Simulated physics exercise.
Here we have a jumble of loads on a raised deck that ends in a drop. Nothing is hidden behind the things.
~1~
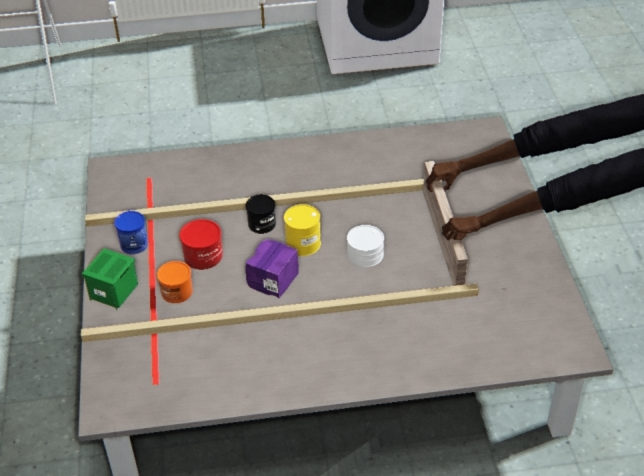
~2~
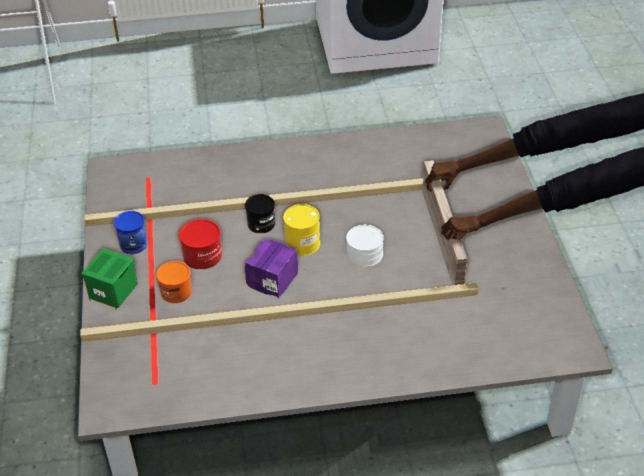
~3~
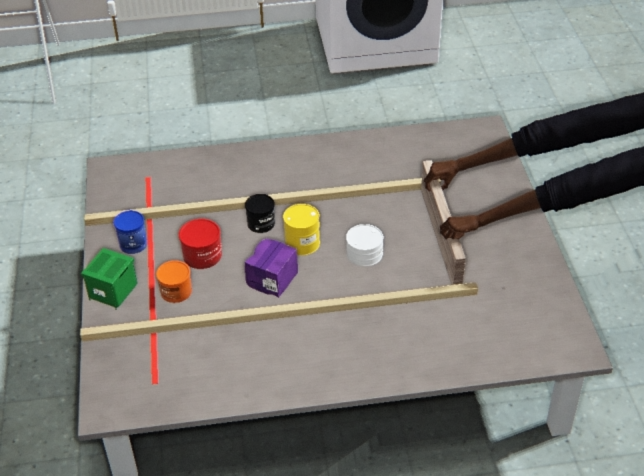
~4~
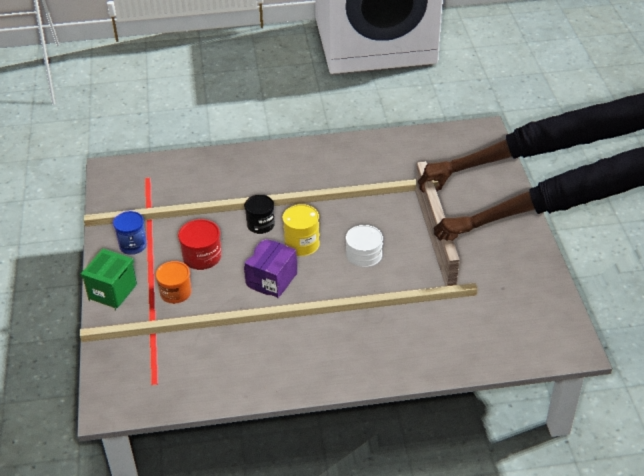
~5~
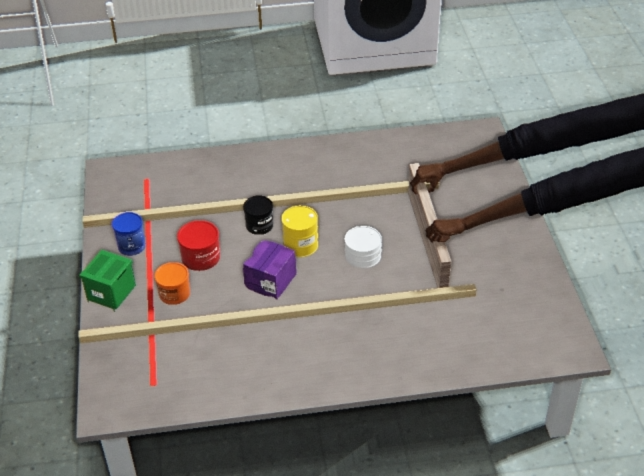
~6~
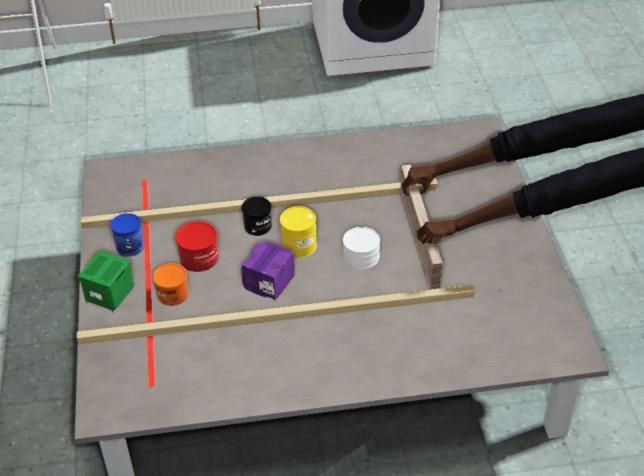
To begin with, two hands grip a wooden plank at the right end of two rails on a table, with colourful containers, a green box and a purple box spread out to its left, near a red line. The hands then slide the plank slowly a short way left, while the objects stay put.
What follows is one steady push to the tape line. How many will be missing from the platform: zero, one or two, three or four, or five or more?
Here the number that fall off is one or two.
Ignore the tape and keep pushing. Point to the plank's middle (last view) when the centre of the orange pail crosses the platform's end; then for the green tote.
About (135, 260), and (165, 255) for the other.
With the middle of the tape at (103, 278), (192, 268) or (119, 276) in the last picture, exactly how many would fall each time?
Down on the ground: 4, 0 and 4.
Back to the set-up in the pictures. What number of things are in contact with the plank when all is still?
4 of them.
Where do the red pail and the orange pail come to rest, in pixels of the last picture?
About (94, 262), and the other about (94, 290).
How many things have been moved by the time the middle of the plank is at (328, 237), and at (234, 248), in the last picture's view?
At the one place 2, at the other 5.
Early on, none off yet; green tote at rest near (107, 282); blue pail at rest near (128, 235); orange pail at rest near (171, 285).
A while later, none off yet; green tote at rest near (107, 282); blue pail at rest near (128, 235); orange pail travelled about its own width near (148, 286).
Finally, the number that fall off is one or two; lost, green tote.
